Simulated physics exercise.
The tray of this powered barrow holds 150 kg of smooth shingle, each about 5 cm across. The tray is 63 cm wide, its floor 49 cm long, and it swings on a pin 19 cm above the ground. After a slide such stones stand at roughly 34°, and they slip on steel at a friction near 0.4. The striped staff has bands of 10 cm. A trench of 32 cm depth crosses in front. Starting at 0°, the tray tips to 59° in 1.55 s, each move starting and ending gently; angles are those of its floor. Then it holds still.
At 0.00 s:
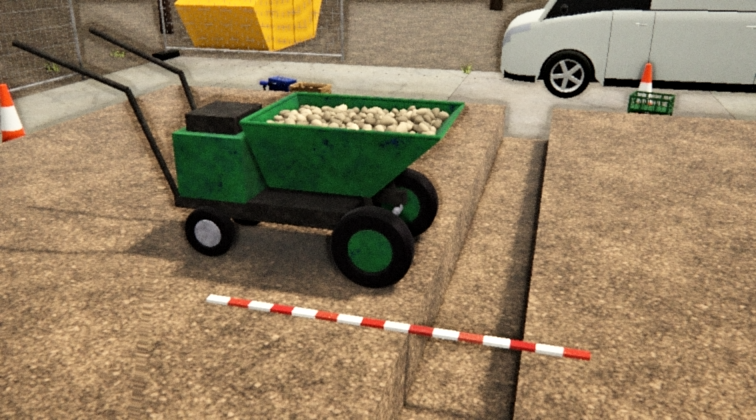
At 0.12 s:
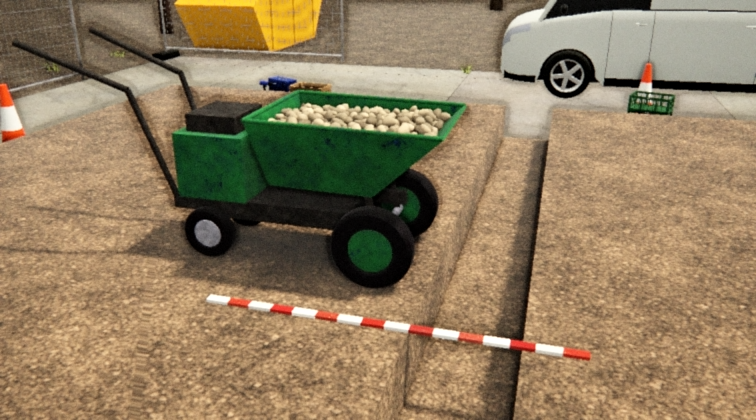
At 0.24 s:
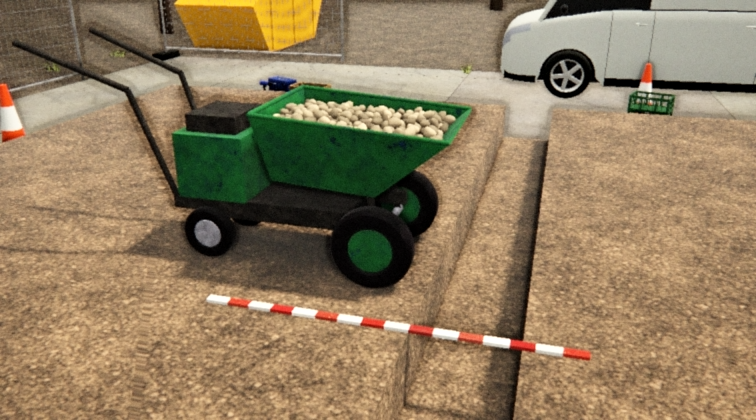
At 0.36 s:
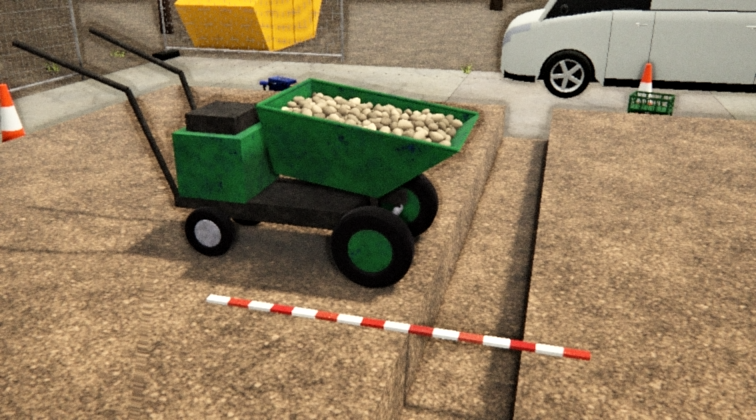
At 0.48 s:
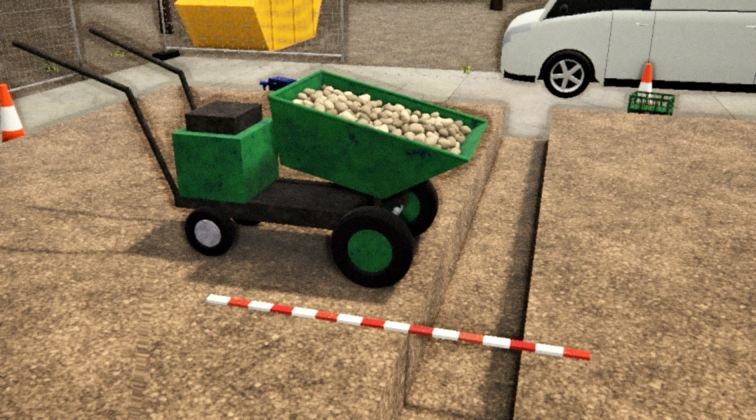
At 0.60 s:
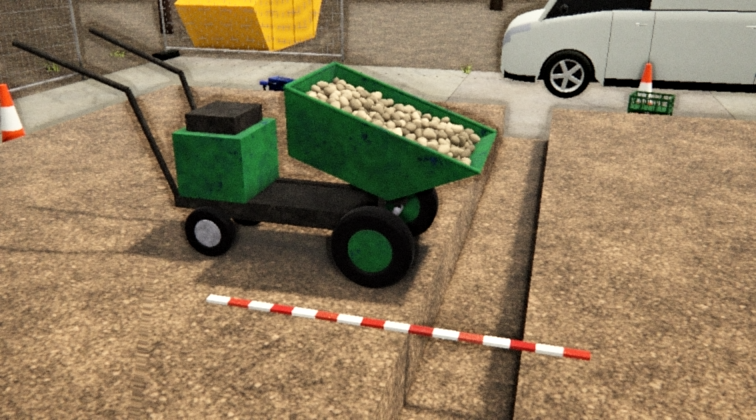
A green powered barrow loaded with pale rounded stones stands on brown, gravelly ground beside a narrow trench, seen from slightly above and to the side. A red-and-white striped staff lies in front, with a yellow skip, a white van and orange cones behind. The barrow's tray tilts steadily, its rear rising and its lip dipping rightward, while the wheels and camera stay still.
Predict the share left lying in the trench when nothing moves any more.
About 38 per cent.
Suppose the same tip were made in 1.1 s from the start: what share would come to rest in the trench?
In that case some 35 per cent.
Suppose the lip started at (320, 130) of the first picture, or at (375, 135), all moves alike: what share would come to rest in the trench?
About 90 and 95 per cent.
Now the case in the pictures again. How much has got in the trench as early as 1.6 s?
About 5 per cent by then.
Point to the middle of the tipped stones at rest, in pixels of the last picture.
Their middle is at about (560, 277).
After 1.2 s the floor is at 50°; 100 % in the tray; the foremost stones are at (516, 213).
After 1.6 s the floor is at 59°; 66 % in the tray, 4 % in the trench, 30 % past the trench; the foremost stones are at (614, 290).
After 2.0 s the floor is at 59°; 33 % in the tray, 9 % in the trench, 58 % past the trench; the foremost stones are at (704, 280).
After 4.0 s the floor is at 59°; 0 % in the tray, 38 % in the trench, 62 % past the trench; the foremost stones are past the picture's edge.
